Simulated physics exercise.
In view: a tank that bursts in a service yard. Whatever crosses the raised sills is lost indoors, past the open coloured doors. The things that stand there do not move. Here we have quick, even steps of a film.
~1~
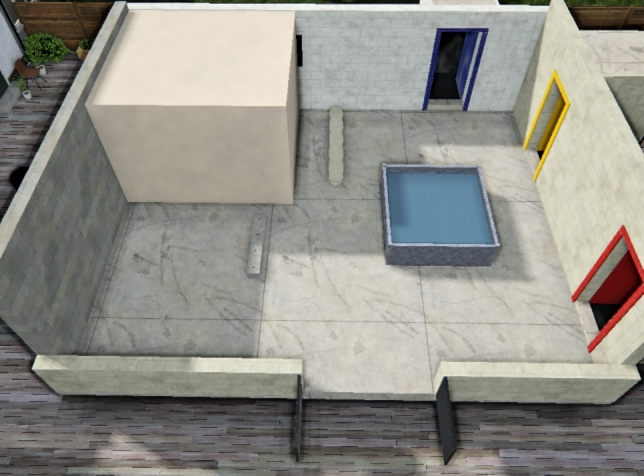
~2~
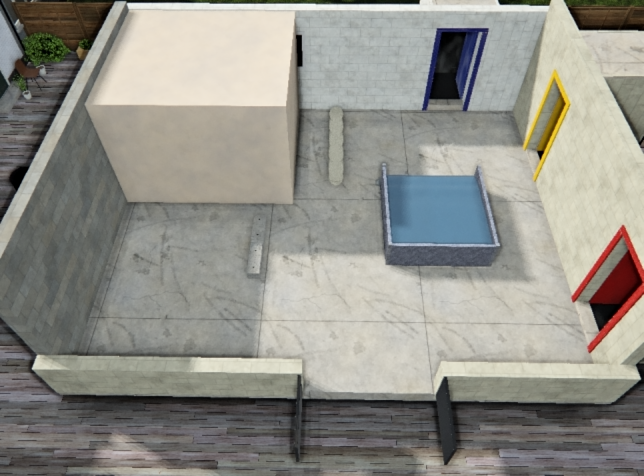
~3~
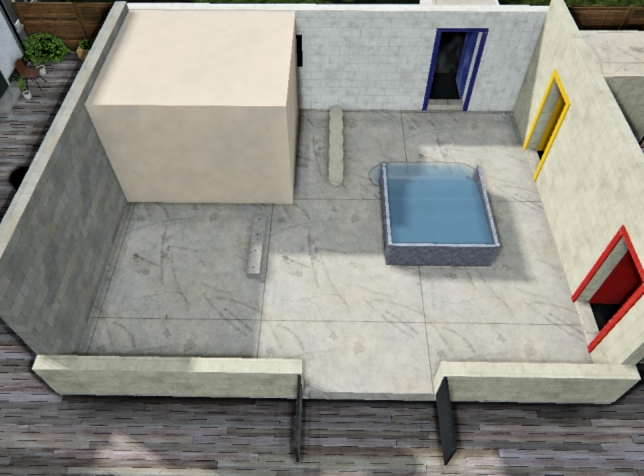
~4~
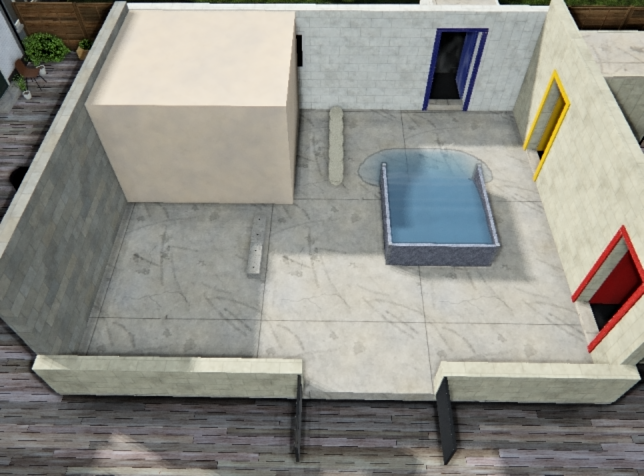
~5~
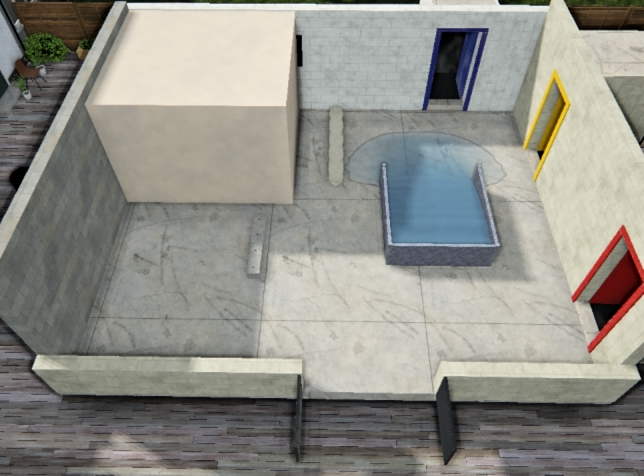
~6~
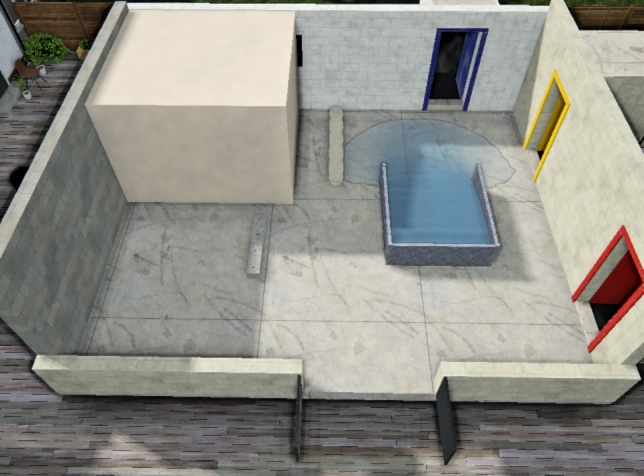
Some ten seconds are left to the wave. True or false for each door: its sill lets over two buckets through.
The yellow door true; the red door false; the blue door true.
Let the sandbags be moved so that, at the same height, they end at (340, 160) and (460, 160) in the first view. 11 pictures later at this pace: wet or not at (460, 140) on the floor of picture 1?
At that place: Flooded.
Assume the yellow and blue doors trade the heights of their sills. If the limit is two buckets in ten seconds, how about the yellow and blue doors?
In short: The yellow one falls short, the blue one overshoots.
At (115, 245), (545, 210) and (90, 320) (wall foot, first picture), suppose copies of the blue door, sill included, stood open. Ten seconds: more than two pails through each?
Sure - the first stays short, the second stays short, the third stays short.
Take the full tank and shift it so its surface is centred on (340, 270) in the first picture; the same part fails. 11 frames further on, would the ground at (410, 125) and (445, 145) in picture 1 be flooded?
I'd say swamped for the first and swamped for the second.
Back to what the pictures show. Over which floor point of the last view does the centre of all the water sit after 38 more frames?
I'd say around (426, 184).
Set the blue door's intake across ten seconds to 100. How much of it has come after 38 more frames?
About 100 per cent.
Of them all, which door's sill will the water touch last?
I'd say the door marked red.
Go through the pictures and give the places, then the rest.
In the first frame, the open tank at (437, 206) is whole and still.
In the second frame, the front is at (378, 184), out from the gap on the open tank's far side.
In the third frame, water pours out on the open tank's far side and has run to a hidden place.
In the fourth frame, water pours out on the open tank's far side and has run to (481, 165).
In the fifth frame, the front is at (463, 140), out from the gap on the open tank's far side.
In the sixth frame, the front is at (382, 125), out from the gap on the open tank's far side.
A moment on, water covers 20 % of the floor; the yellow door wet at the sill, nothing in, the red door not reached, the blue door under two buckets in.
Next, water covers 20 % of the floor; the yellow door wet at the sill, nothing in, the red door not reached, the blue door over two buckets in.
Then, water covers 30 % of the floor; the yellow door under two buckets in, the red door not reached, the blue door far over two buckets in.
Later, water covers 60 % of the floor; the yellow door over two buckets in, the red door wet at the sill, nothing in, the blue door far over two buckets in.
In the end, water covers 75 % of the floor; the yellow door over two buckets in, the red door under two buckets in, the blue door far over two buckets in.
